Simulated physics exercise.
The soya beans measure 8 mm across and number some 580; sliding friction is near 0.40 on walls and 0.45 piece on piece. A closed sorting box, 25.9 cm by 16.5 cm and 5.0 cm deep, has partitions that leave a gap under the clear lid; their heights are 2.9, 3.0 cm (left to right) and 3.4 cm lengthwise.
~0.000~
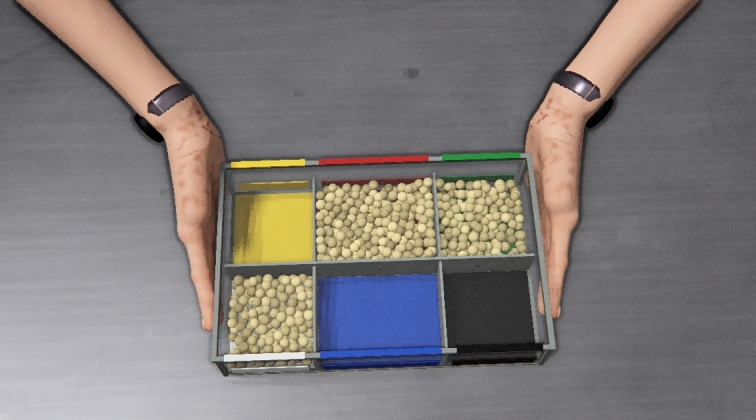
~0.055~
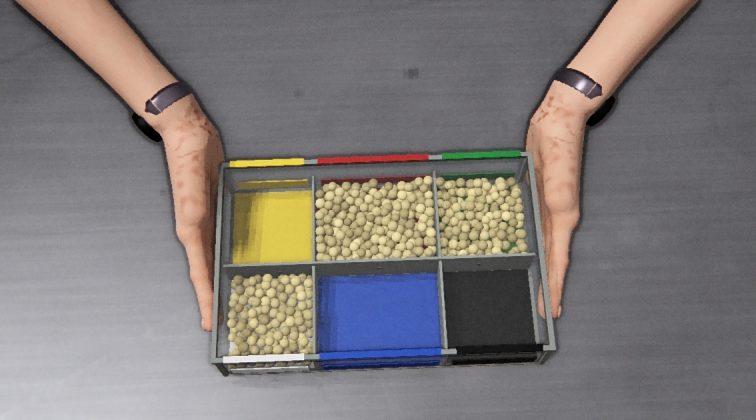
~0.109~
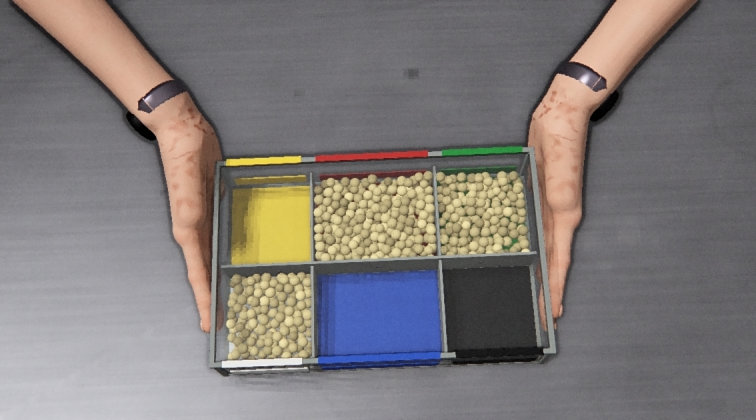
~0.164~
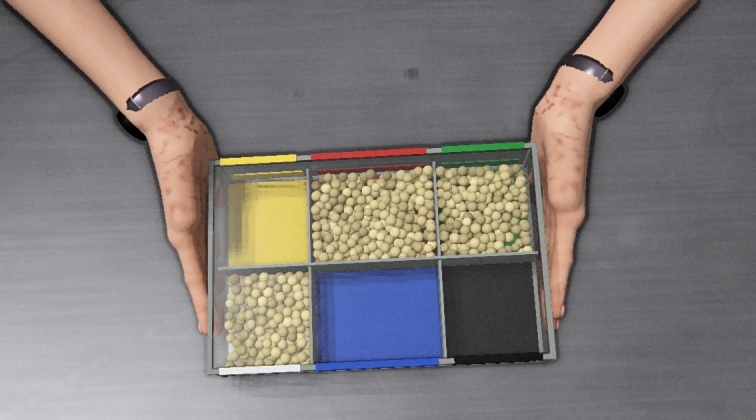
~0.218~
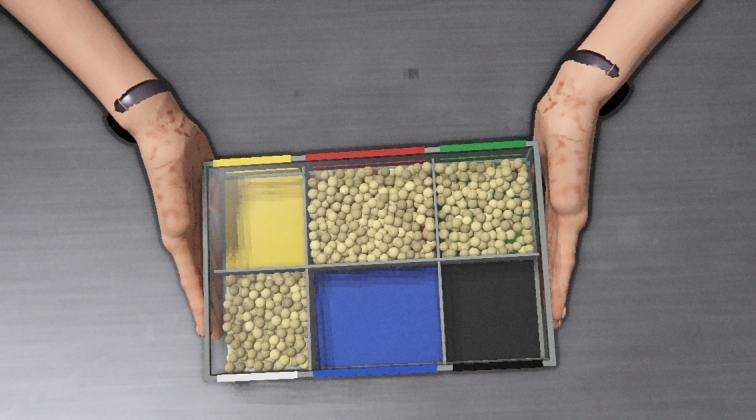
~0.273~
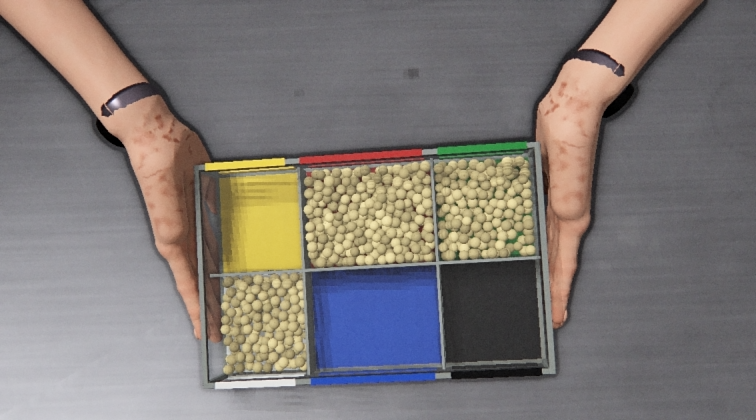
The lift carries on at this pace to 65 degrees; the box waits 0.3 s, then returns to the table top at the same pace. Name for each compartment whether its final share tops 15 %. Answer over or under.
Red compartment: Over; blue compartment: Under; green compartment: Over; yellow compartment: Under; white compartment: Over; black compartment: Under.
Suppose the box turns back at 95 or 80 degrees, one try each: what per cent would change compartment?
About 35 and 30 per cent.
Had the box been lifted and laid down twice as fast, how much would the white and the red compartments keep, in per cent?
White 30, red 30.
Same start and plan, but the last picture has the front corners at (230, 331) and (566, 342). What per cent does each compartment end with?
Red 35; blue 0; green 40; yellow 0; white 25; black 0.
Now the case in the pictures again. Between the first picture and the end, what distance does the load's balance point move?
Roughly 3.0 cm.
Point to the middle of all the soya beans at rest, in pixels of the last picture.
Around (361, 263).
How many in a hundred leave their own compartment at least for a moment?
Roughly 15 per cent.
After 0.96 s, tilt 65 degrees; red 40 %, blue 5 %, green 25 %, white 25 %.
After 1.41 s, tilt 34 degrees; red 40 %, blue 10 %, green 25 %, white 30 %.
After 1.94 s, tilt 0 degrees; red 40 %, blue 10 %, green 25 %, white 30 %.
In the end, at 2.4 s, red 40 %, blue 10 %, green 25 %, yellow 0 %, white 30 %, black 0 %.
